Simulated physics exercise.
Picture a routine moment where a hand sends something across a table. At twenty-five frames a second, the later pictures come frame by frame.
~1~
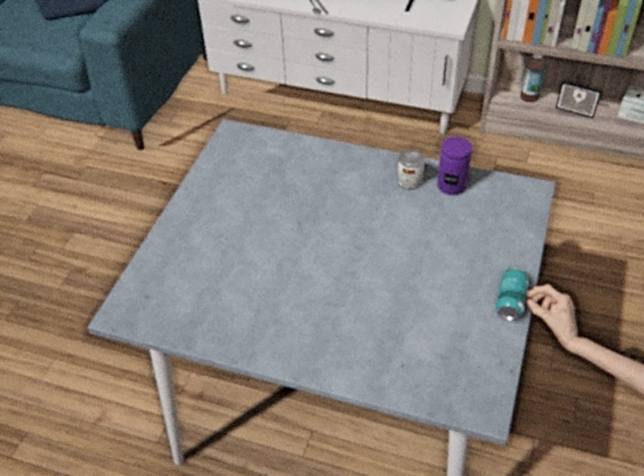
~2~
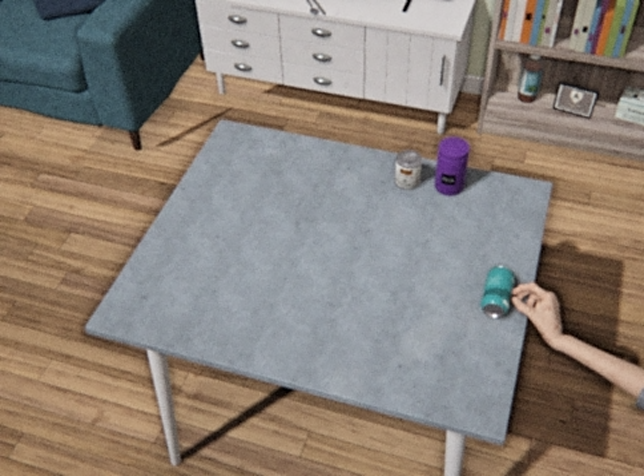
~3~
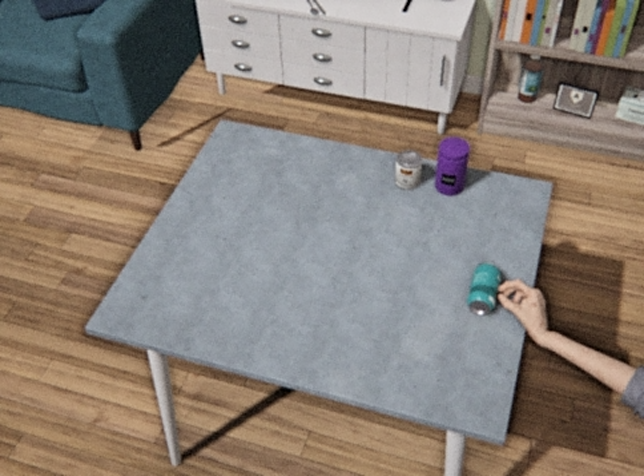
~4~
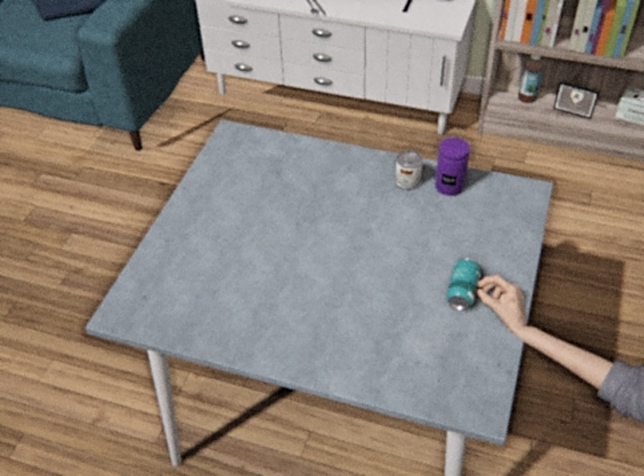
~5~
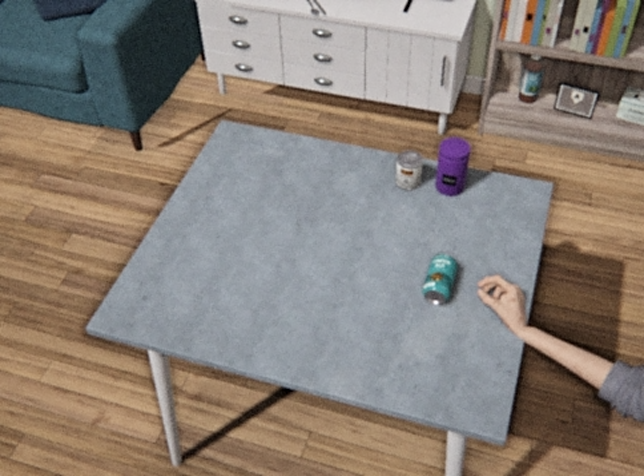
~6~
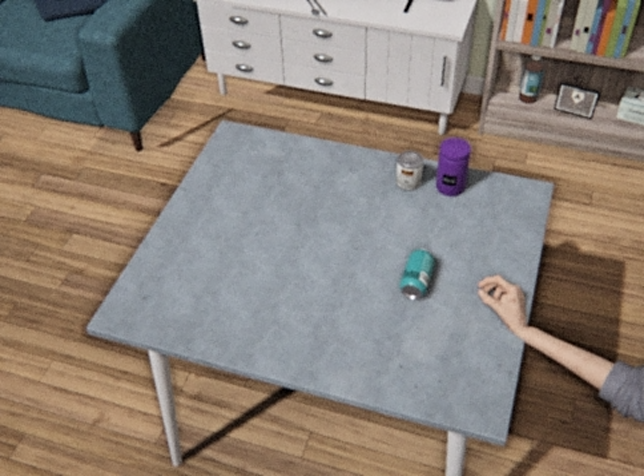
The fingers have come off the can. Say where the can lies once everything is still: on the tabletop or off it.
It is off the table.
Then, 0.40 s after the last picture, turquoise can rolled well along near (215, 228).
Then, 0.80 s after the last picture, turquoise can now off the table.
By the end, off the table, turquoise can.
